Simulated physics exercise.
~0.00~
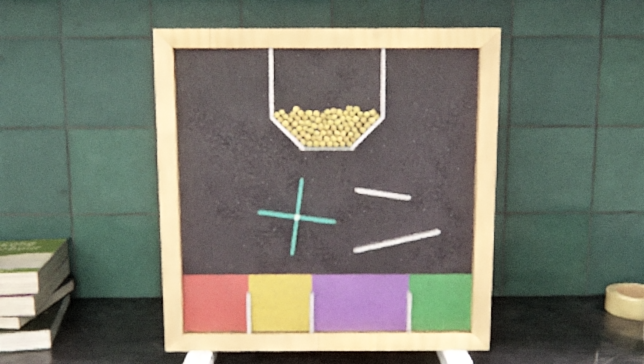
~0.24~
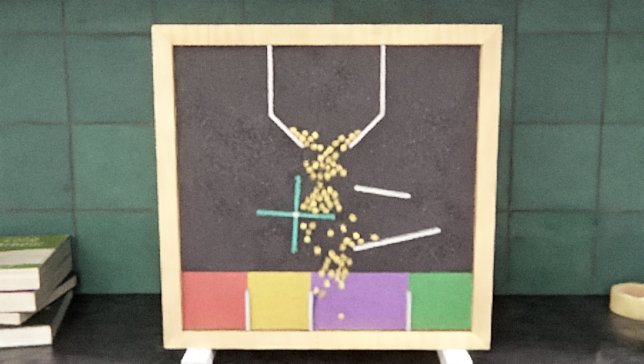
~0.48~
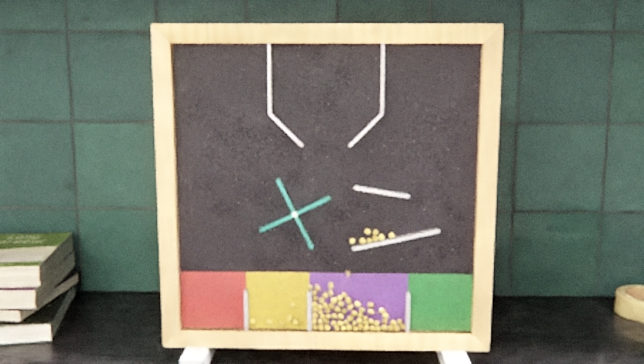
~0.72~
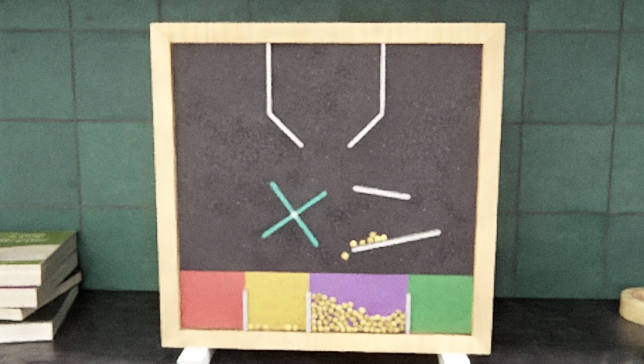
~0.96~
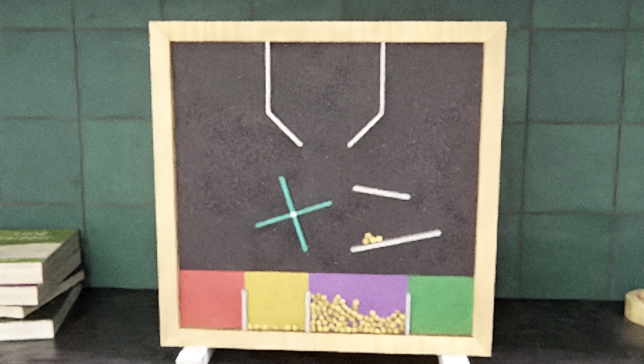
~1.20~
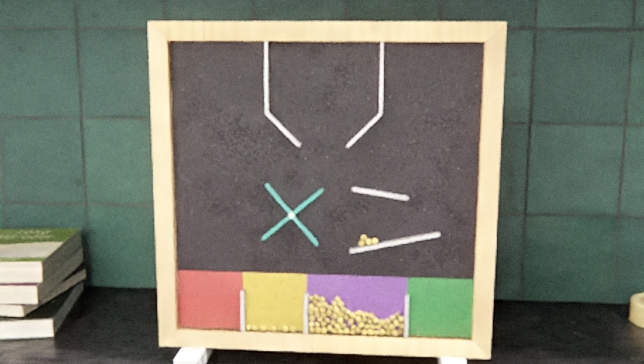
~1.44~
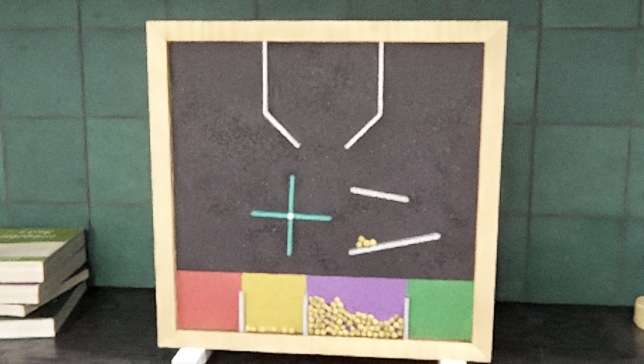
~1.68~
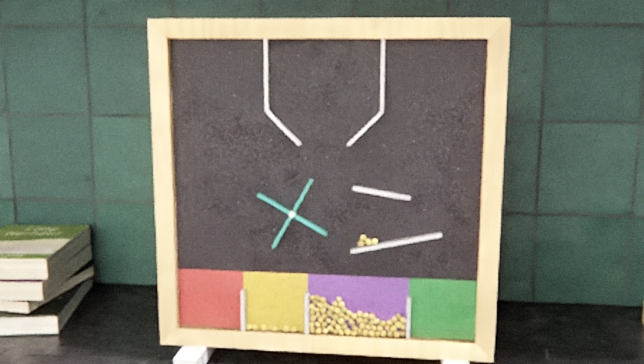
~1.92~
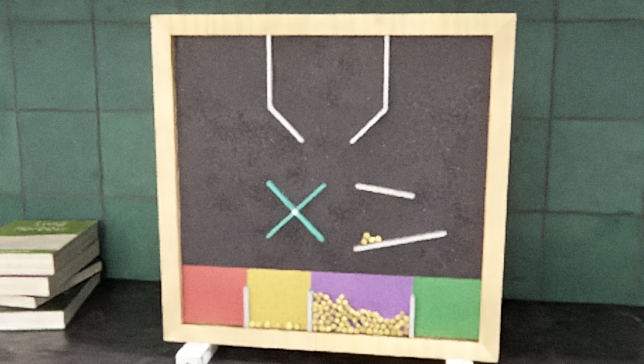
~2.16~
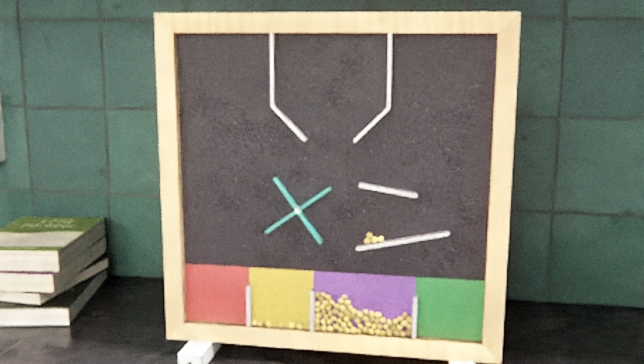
A wooden-framed box held small tan beans in a hopper until they poured down past a turning green cross and white ramps, mostly piling up in the purple bin, with some in the yellow and a few left on the lower ramp.
